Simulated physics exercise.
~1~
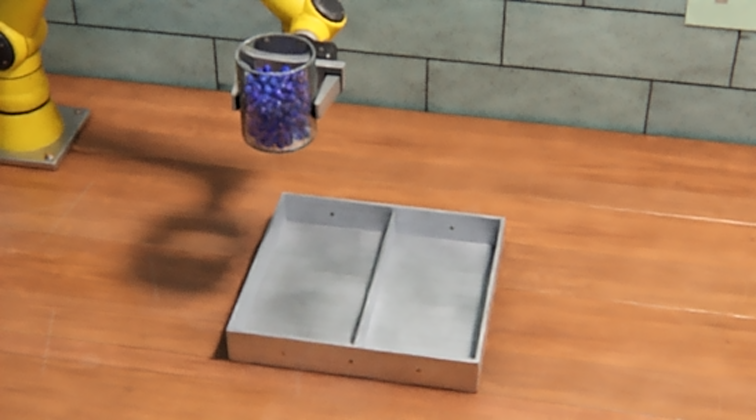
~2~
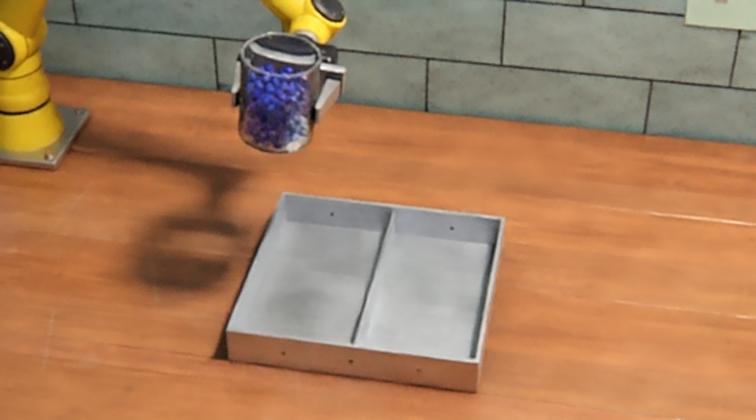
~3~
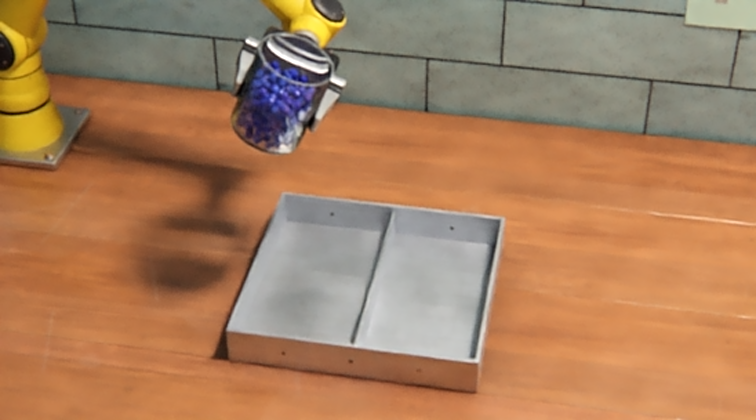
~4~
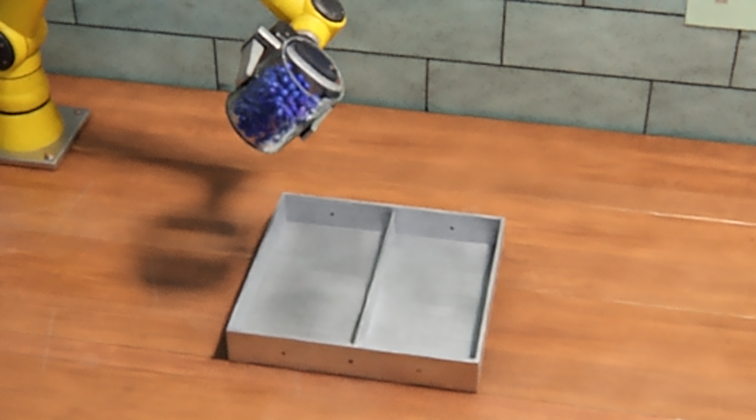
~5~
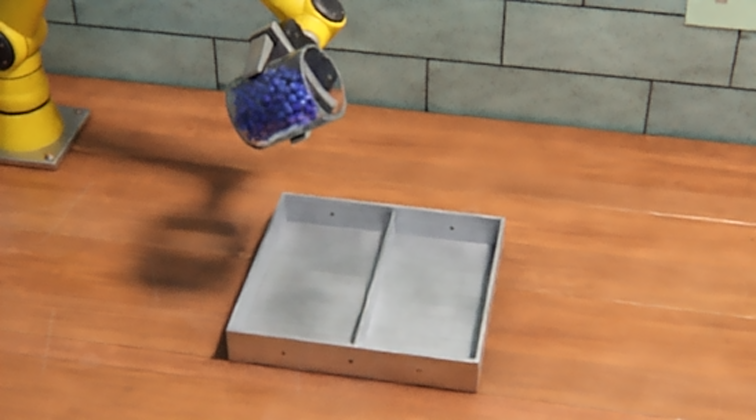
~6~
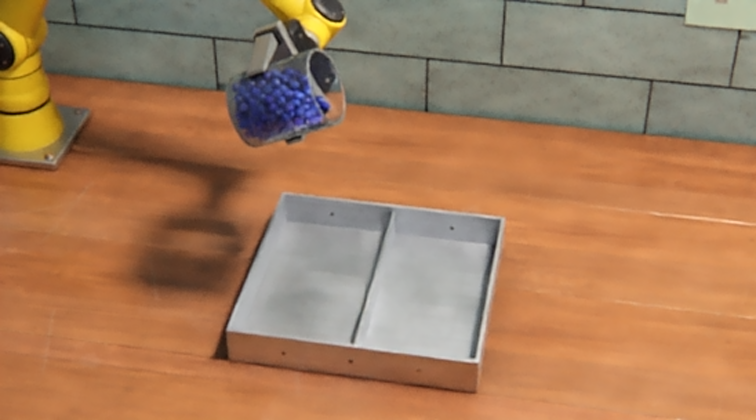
At first, a yellow robot arm holds a clear beaker of blue beads upright above a wooden table, beside a still, gray divided tray. The arm then tilts the beaker steadily, its mouth swinging toward the right, until it lies well over on its side with the beads still inside.
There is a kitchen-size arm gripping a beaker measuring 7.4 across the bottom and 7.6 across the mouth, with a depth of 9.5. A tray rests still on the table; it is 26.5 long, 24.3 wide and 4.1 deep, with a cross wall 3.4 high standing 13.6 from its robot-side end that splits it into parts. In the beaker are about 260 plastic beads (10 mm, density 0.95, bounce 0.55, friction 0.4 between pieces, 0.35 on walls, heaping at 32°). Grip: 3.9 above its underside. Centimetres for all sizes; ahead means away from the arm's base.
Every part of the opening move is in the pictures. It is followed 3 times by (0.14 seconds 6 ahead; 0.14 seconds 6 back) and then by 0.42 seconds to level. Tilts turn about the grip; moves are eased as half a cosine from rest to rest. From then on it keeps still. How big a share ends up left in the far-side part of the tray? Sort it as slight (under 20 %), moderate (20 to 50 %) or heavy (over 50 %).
It counts as moderate.
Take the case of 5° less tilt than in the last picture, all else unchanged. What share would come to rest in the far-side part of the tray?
About 15 %.
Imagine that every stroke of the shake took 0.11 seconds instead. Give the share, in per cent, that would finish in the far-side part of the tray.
Estimate for that case: 40 %.
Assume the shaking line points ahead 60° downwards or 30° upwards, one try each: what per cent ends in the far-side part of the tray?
It comes to around 0 per cent on the first try and around 50 per cent on the second.
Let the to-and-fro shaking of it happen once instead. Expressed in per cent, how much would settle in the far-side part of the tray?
Near 15 per cent.
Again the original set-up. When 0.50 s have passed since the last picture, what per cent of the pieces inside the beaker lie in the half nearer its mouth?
Mouth half: Close to 65 per cent.
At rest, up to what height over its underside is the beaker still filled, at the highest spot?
Around 6.0 cm up.
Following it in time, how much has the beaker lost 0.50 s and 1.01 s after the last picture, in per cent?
I'd put it near 25 percent first and near 50 percent later.
Then, 0.50 s after the last picture, tilted 65° forward, highest piece 28 above the table; 194 in the beaker, 38 in the far-side part, 13 in the robot-side part, 18 in flight or on a rim.
Then, 1.01 s after the last picture, tilted 43° forward, highest piece 28 above the table; 136 in the beaker, 74 in the far-side part, 43 in the robot-side part, 7 on the table or floor, 3 in flight or on a rim.
Then, 1.46 s after the last picture, level, highest piece 28 above the table; 136 in the beaker, 76 in the far-side part, 44 in the robot-side part, 7 on the table or floor.
Then, 2.51 s after the last picture, level, highest piece 28 above the table; 136 in the beaker, 76 in the far-side part, 44 in the robot-side part, 7 on the table or floor.
Final count, 136 in the beaker, 76 in the far-side part, 44 in the robot-side part, 7 on the table or floor. That is 29 % in the far-side part of the tray.
